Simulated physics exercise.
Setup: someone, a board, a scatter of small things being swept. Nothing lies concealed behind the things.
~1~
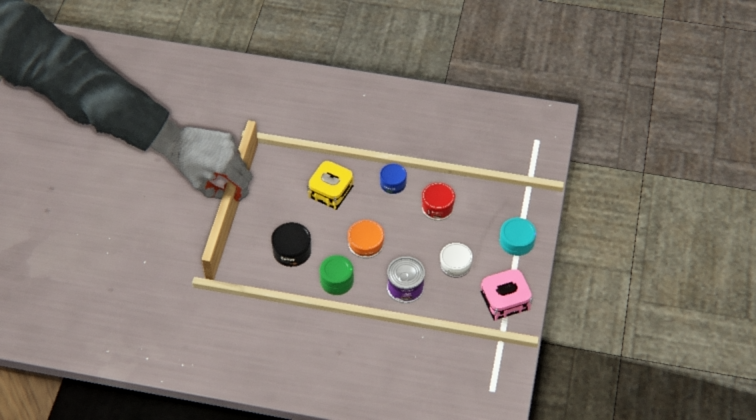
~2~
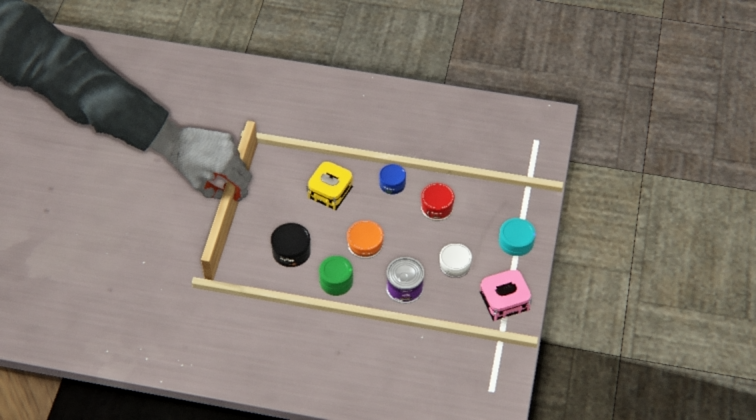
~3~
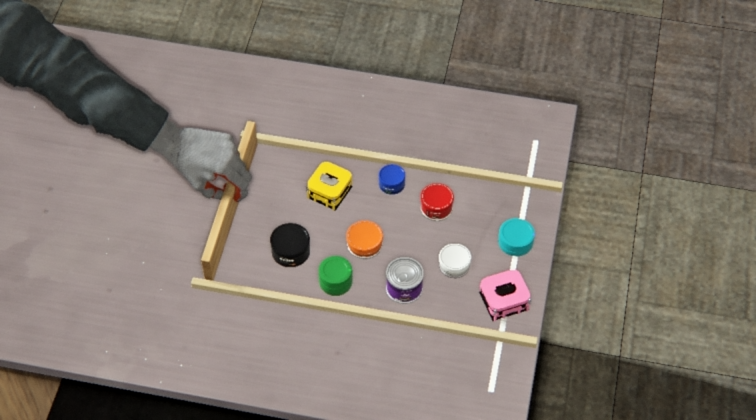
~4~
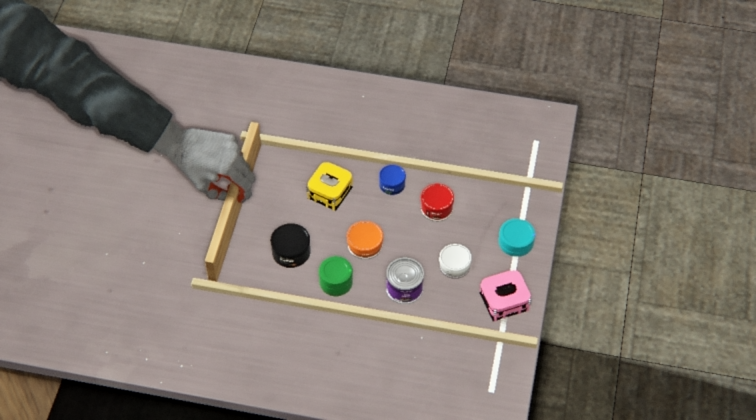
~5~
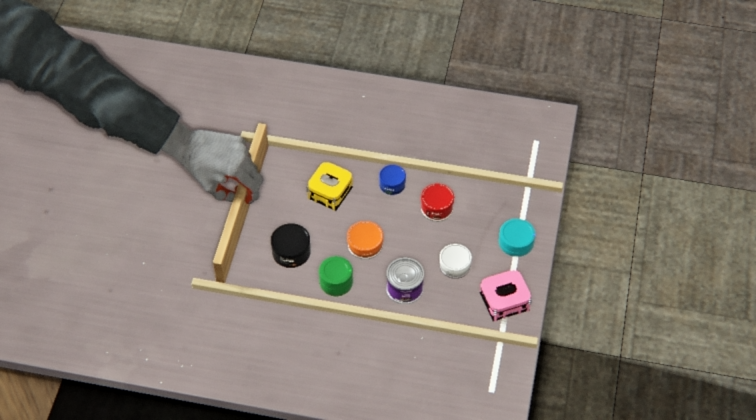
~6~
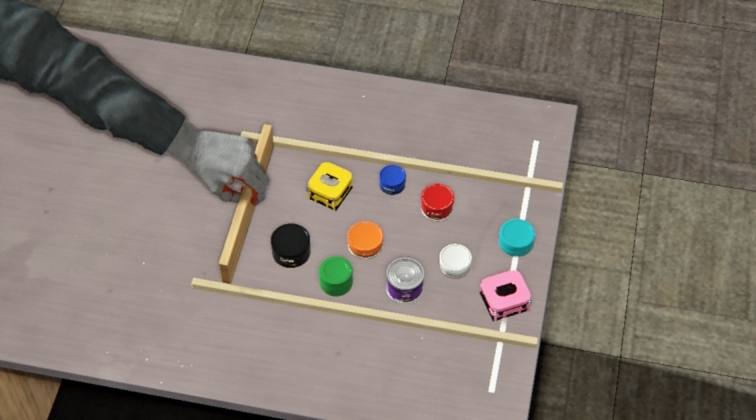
A gloved hand slides a wooden board slightly right toward a scatter of colourful lids and tubs.
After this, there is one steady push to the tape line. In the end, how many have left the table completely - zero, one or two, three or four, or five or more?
I predict more than four will slip off.
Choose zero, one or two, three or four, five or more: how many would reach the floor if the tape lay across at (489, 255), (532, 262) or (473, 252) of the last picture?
First one or two, then five or over, then not one.
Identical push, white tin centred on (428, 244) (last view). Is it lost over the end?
From that start, the object then does not stay.
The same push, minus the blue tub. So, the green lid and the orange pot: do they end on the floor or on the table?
So the green lid is still there and the orange pot is still there.
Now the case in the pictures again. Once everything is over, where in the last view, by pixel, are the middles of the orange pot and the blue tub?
Listed in order, first is (534, 251) and the other is (539, 195).
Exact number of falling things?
The number that fall is 5.
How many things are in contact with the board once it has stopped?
It is in contact with 5.
Soon after, none off yet; turquoise lid at rest near (517, 238); pink case at rest near (505, 296); white tin at rest near (455, 261).
After that, none off yet; turquoise lid displaced a little near (536, 243); pink case displaced about its own width near (544, 295); white tin displaced well along near (514, 263).
In the end, the number that fall off is five or more; gone, purple tin, red pot, white tin, pink case and turquoise lid.
